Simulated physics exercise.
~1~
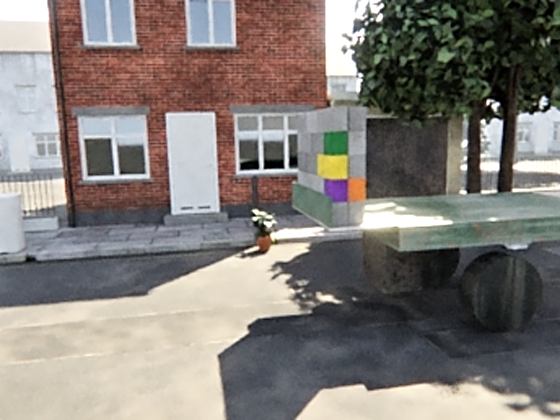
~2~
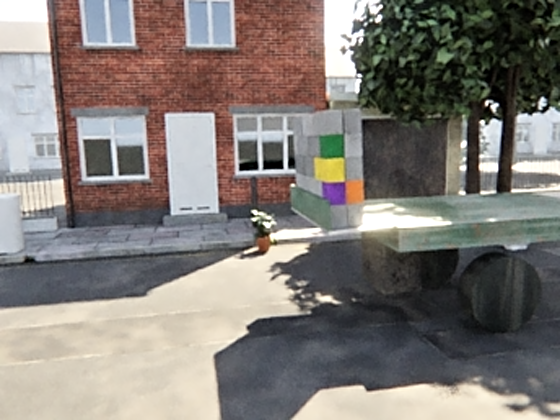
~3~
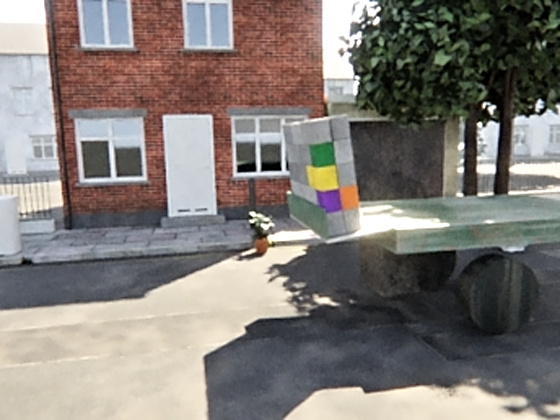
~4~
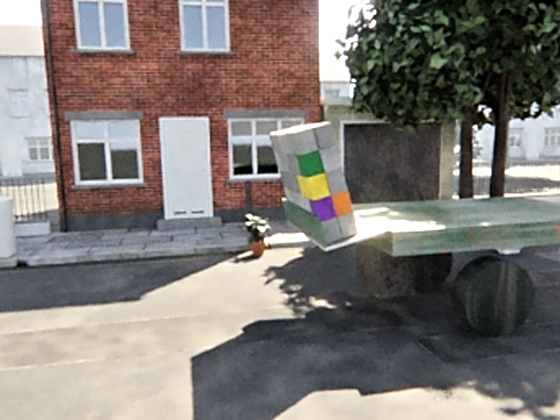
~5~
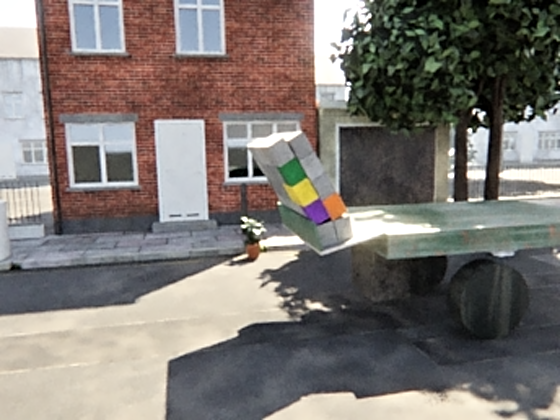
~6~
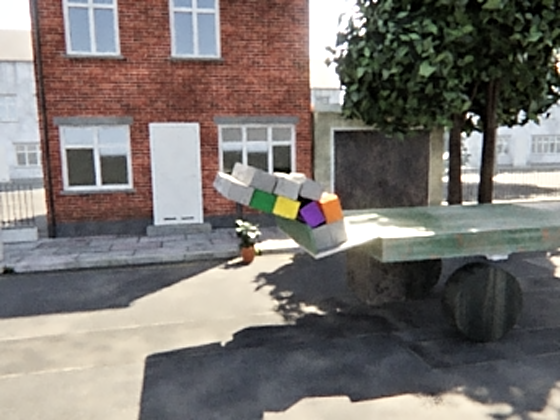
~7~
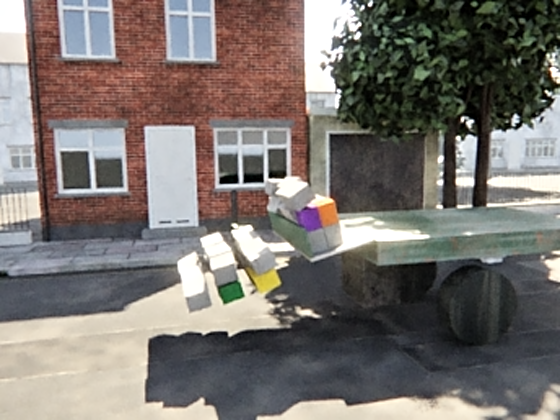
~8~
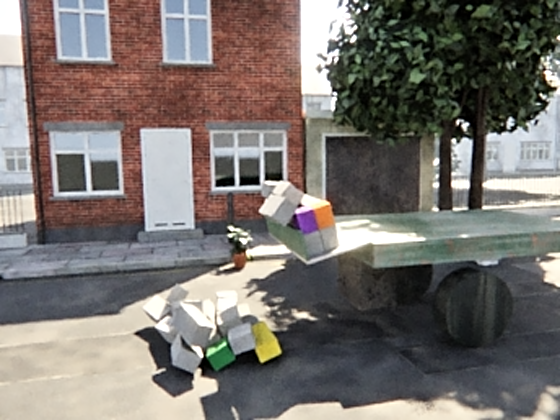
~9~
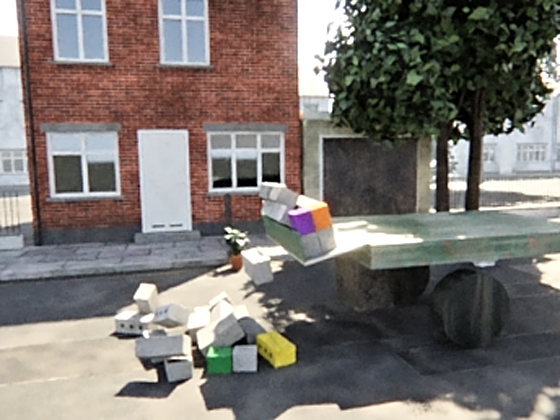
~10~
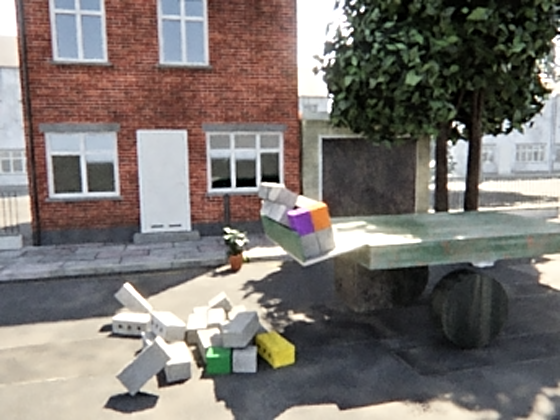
Outside a brick house, a flap tilts and many blocks tumble off, but the purple one stays.
